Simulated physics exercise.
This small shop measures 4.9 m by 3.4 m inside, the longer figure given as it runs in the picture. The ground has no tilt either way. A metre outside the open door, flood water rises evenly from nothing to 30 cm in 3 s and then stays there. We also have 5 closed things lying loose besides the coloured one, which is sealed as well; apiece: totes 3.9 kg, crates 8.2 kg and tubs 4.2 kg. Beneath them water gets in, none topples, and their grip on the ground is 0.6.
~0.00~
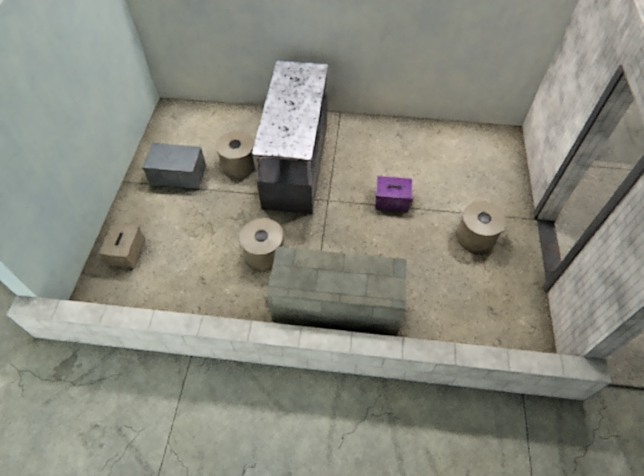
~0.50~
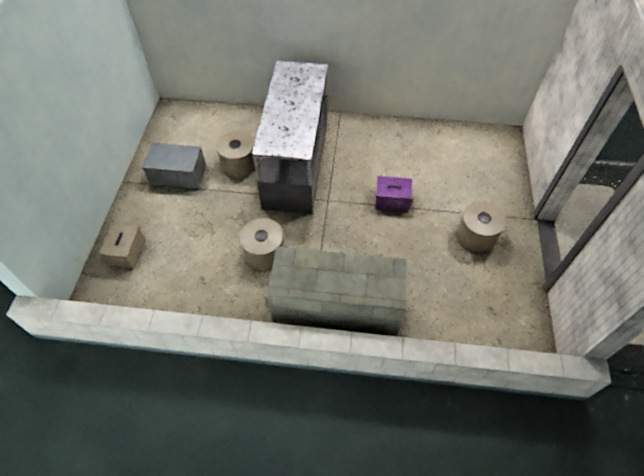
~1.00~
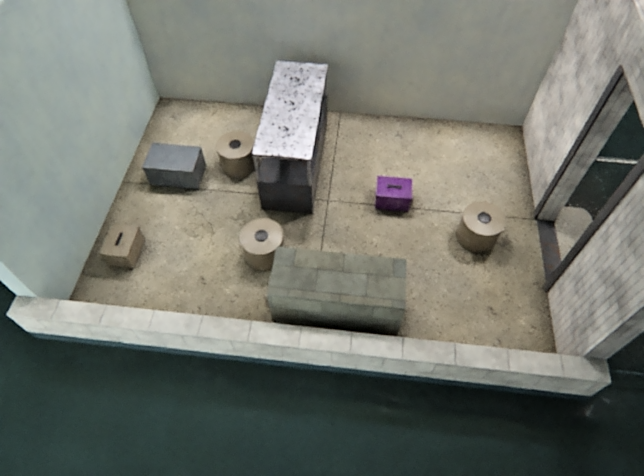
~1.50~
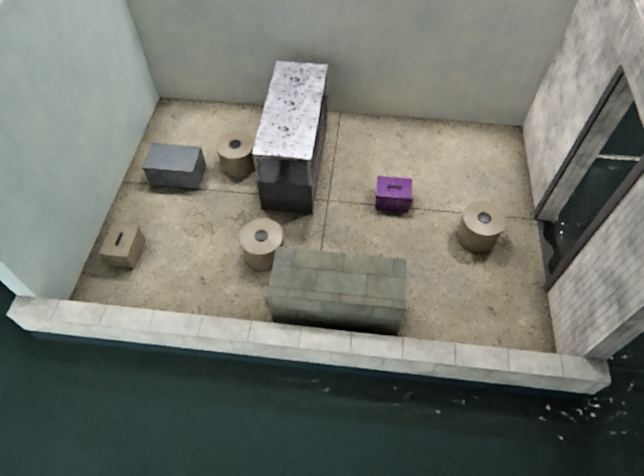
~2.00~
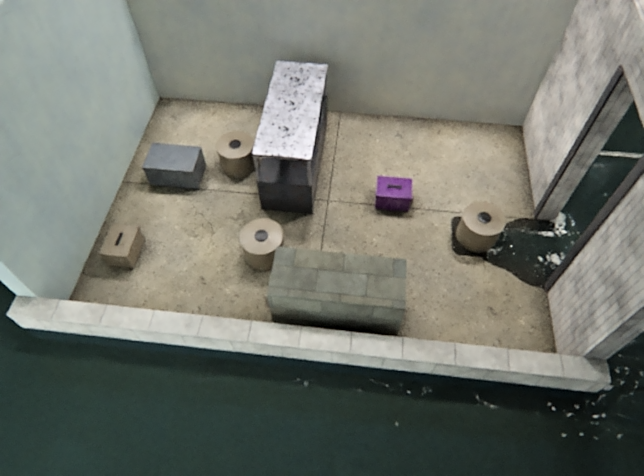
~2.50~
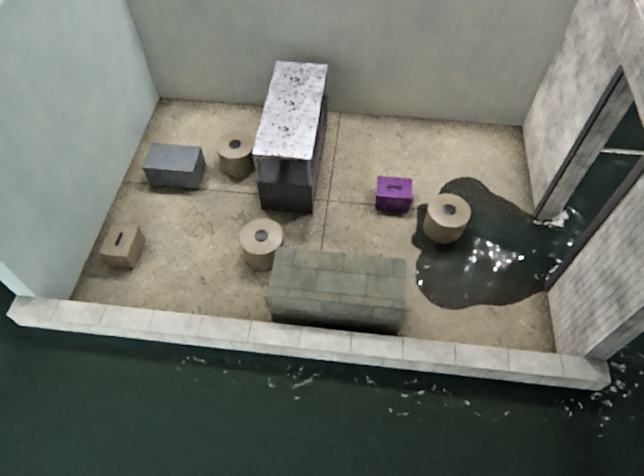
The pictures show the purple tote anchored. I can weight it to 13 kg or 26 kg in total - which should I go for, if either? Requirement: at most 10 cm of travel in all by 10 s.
Make it 26 kg.
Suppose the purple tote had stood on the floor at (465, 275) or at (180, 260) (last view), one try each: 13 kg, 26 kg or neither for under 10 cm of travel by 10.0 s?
First try the heavier suffices, second try the heavier suffices.
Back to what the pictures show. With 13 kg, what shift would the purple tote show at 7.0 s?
I'd put it at about 40 cm.
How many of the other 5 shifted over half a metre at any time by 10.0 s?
By my count, 5.
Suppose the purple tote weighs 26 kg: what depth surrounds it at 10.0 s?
Around 10 cm.
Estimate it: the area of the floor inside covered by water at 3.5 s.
Wet: Near 6.0 m2.
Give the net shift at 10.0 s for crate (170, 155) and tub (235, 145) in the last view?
They've ended up 80 cm and 100 cm away, in that order.
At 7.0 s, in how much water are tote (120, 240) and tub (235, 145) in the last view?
Close to 13 and 2 centimetres.
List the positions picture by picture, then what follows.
The purple tote at (394, 187) rests on the ground; water covers 0.0 m2; 0 of 6 have shifted, in the first picture.
The purple tote at (394, 187), on the bottom; 0.0 m2 under water; 0 of 6 have shifted, in the second picture.
The purple tote at (394, 187) rests on the ground; 0.0 m2 under water; 0 of 6 have shifted, in the third picture.
The purple tote at (394, 187) rests on the ground; water covers 0.0 m2; 0 of 6 have shifted, in the fourth picture.
The purple tote at (394, 187), on the bottom; water covers 0.4 m2; 0 of 6 have shifted, in the fifth picture.
The purple tote at (394, 187), on the bottom; 1.7 m2 under water; 1 of 6 have shifted, in the sixth picture.
After 3.5 s the purple tote would be 3 cm from its start with 13 kg and 0 cm from its start with 26 kg; 6 cm of water round it then.
After 4.5 s the purple tote would be 25 cm from its start with 13 kg and 0 cm from its start with 26 kg; 6 cm of water round it then.
After 7.0 s the purple tote would be 39 cm from its start with 13 kg and 0 cm from its start with 26 kg; 9 cm of water round it then.
After 10.0 s the purple tote would be 225 cm from its start with 13 kg and 0 cm from its start with 26 kg; 10 cm of water round it then.
